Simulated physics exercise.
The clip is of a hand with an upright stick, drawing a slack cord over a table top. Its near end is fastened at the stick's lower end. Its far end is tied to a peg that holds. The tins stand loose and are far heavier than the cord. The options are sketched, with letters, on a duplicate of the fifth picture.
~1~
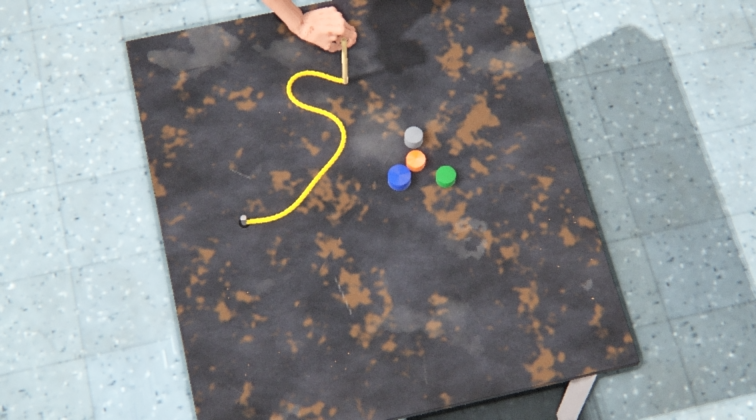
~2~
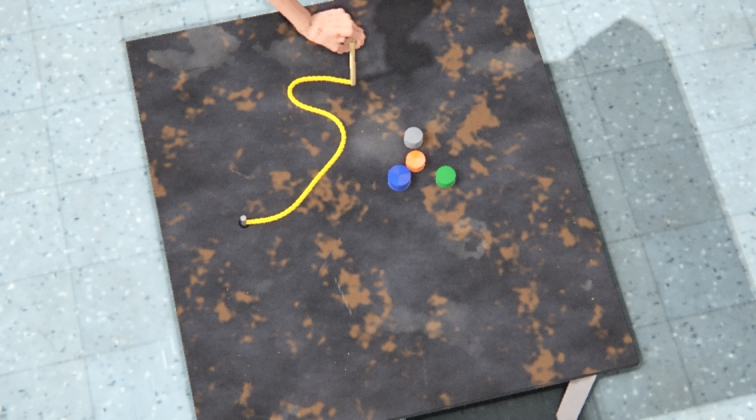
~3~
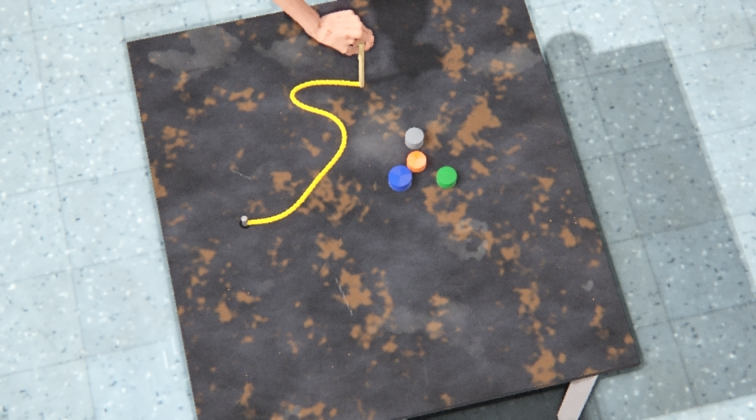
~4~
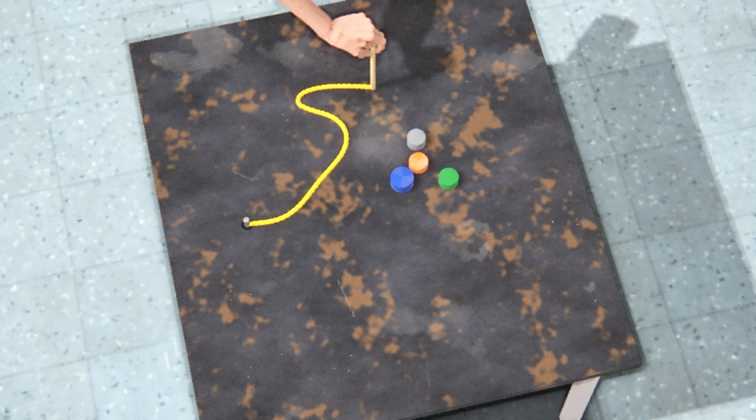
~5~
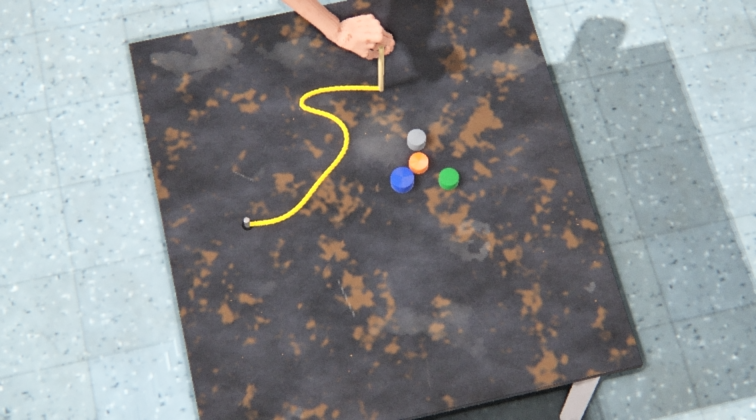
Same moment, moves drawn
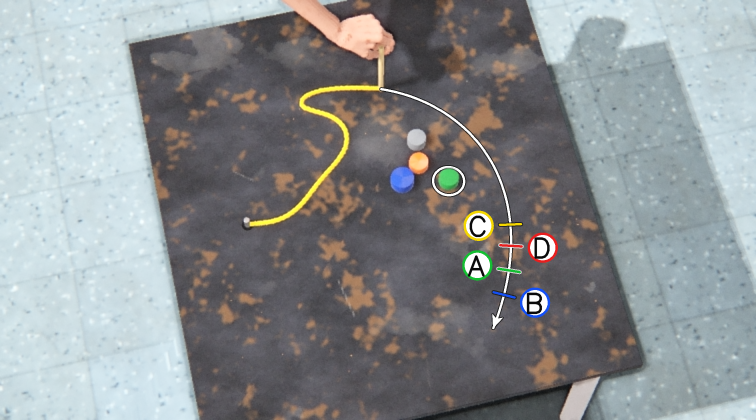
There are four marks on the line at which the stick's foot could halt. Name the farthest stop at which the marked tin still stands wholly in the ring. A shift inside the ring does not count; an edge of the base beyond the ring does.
C.
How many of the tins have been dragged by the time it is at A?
Four.
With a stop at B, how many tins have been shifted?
By then, four.
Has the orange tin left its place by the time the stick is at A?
Yes.
On the marked copy, A at (509, 270); B at (504, 295); C at (510, 224); D at (511, 246); the ring at (449, 181); the route from (381, 89) via (499, 178) to (493, 328).
Following C. Soon after the start, foot of the stick (448, 115); green tin (449, 179).
Later, foot of the stick (494, 167); green tin (449, 179).
In the end, foot of the stick (510, 225); orange tin (425, 182); grey tin (415, 167); green tin (448, 180); the green tin is still in its ring.
As for the rest, A drags the ringed tin to (442, 210); B drags the ringed tin to (437, 226); D drags the ringed tin to (445, 194).
